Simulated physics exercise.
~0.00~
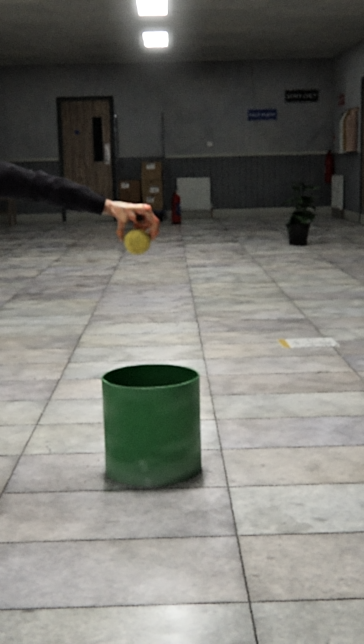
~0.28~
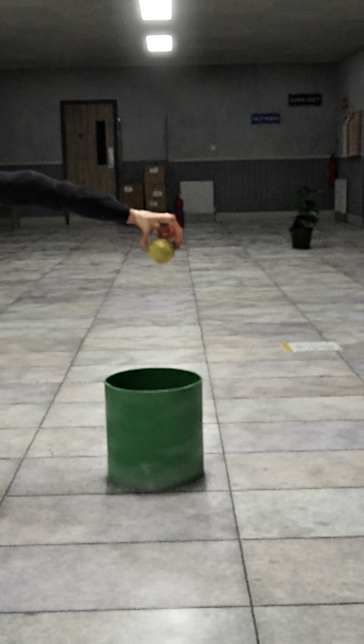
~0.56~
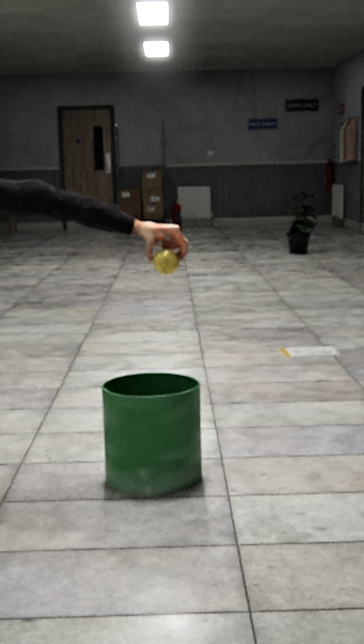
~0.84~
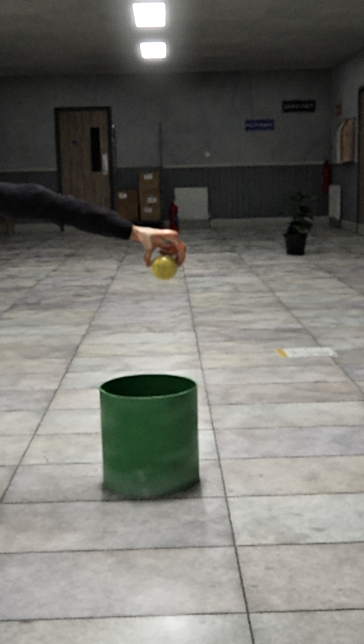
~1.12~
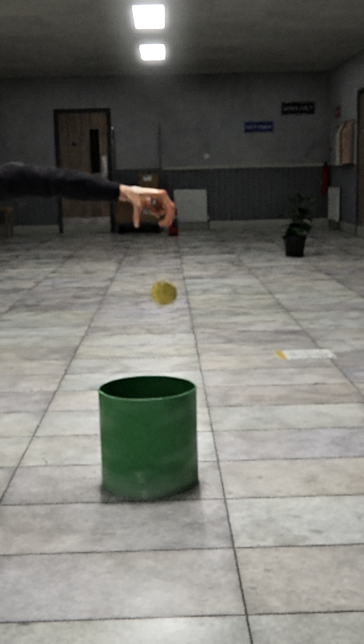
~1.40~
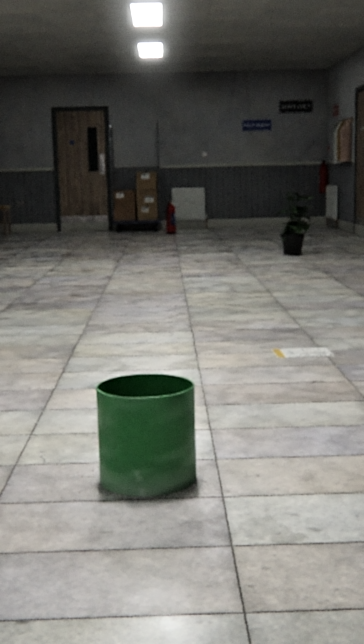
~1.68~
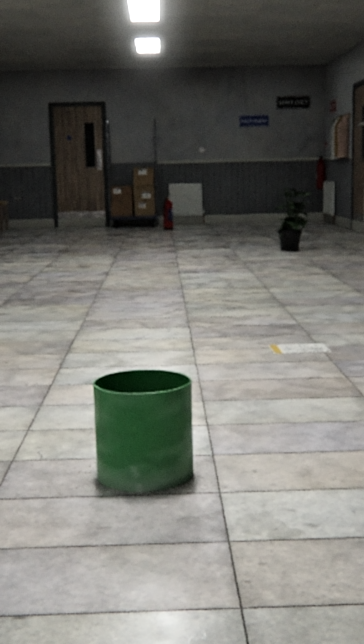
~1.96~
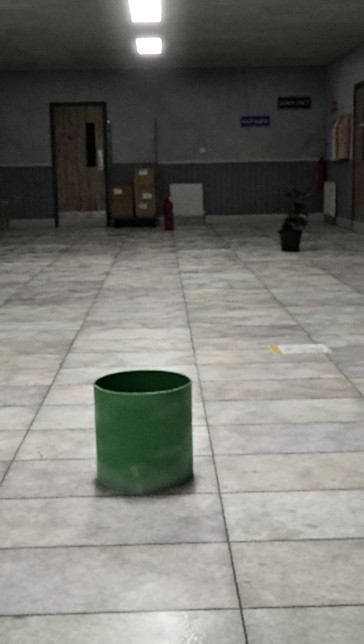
A yellow apple moves right in a hand, is released, and drops into a green bucket.
